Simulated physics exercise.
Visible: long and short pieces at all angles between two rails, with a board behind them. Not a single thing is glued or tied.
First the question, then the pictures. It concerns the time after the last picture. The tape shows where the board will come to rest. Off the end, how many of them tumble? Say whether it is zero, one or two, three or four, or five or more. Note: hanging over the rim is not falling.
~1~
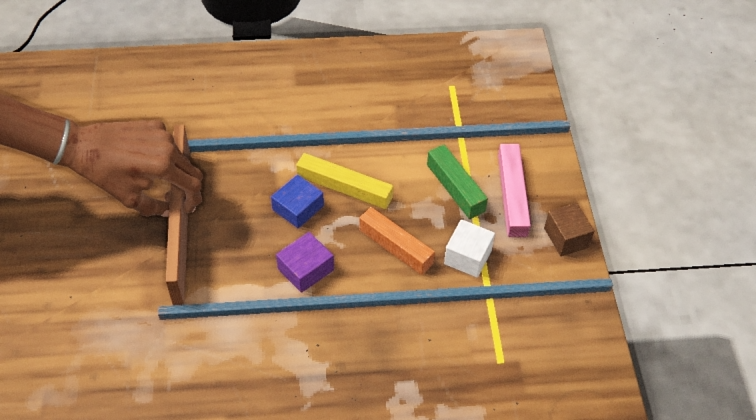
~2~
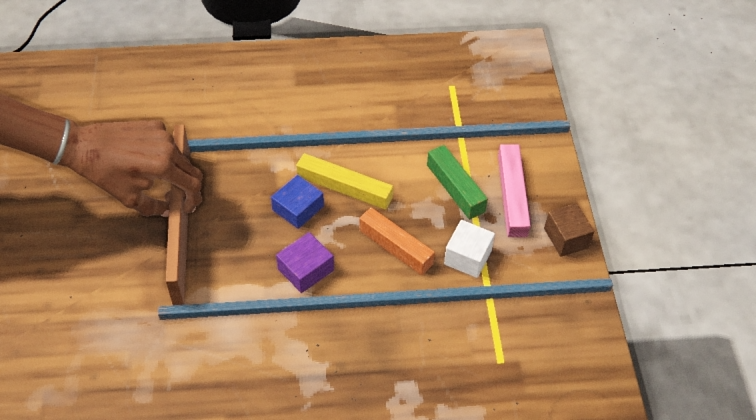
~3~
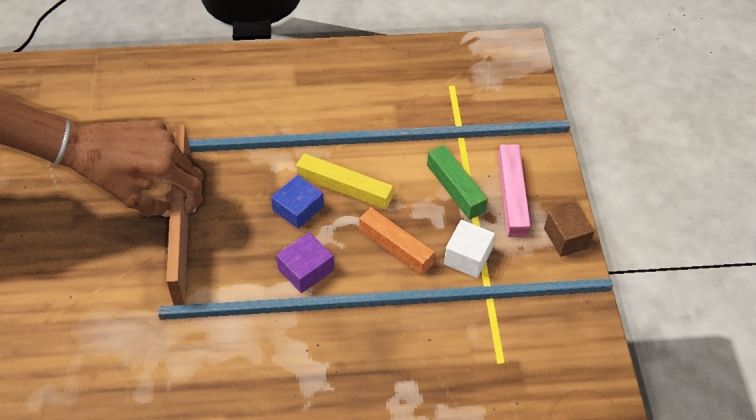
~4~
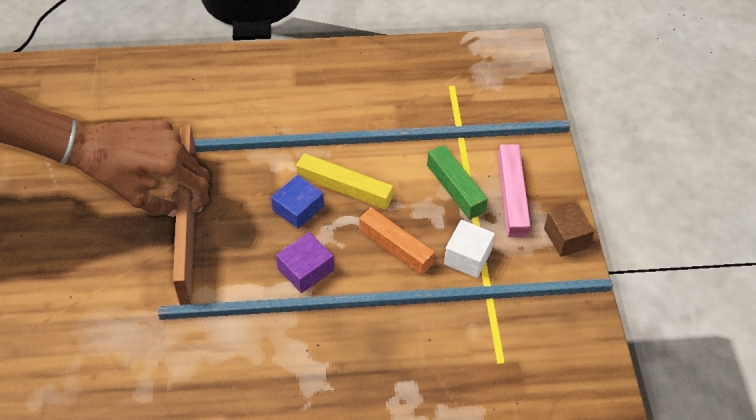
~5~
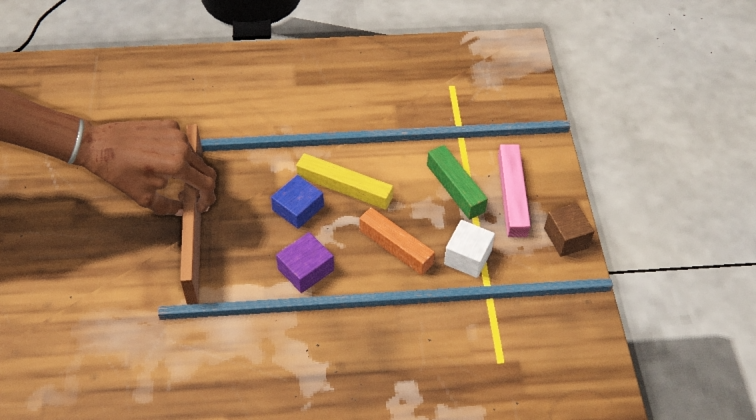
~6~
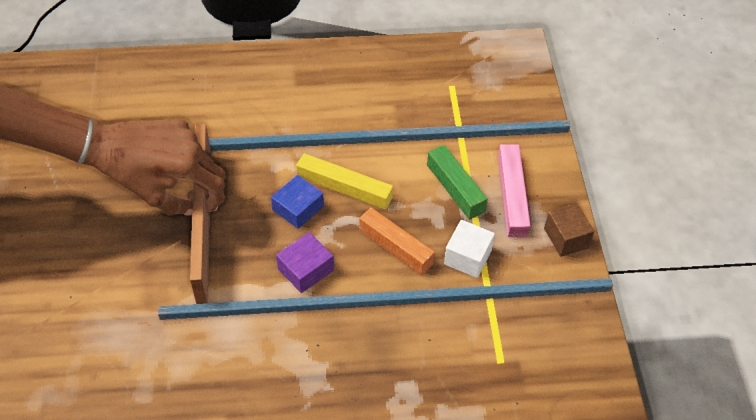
I would say zero.
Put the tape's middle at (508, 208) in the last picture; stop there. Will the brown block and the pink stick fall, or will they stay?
Well, the brown block topples off and the pink stick topples off.
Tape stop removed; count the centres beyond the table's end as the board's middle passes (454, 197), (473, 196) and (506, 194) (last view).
Respectively, 0, 0 and 2.
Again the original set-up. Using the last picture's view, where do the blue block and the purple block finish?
I'd say approximately (499, 197) and then (507, 265).
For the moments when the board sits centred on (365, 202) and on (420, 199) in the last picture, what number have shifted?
Moved so far: 4, later 7.
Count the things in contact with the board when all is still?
Counting them up gives 3.
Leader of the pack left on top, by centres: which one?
The brown block.
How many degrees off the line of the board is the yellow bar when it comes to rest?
I'd say it's about 30° out of line.
A little later, none off yet; brown block at rest near (569, 230); pink stick at rest near (514, 190); white block at rest near (469, 249).
When it is over, the number that fall off is zero.
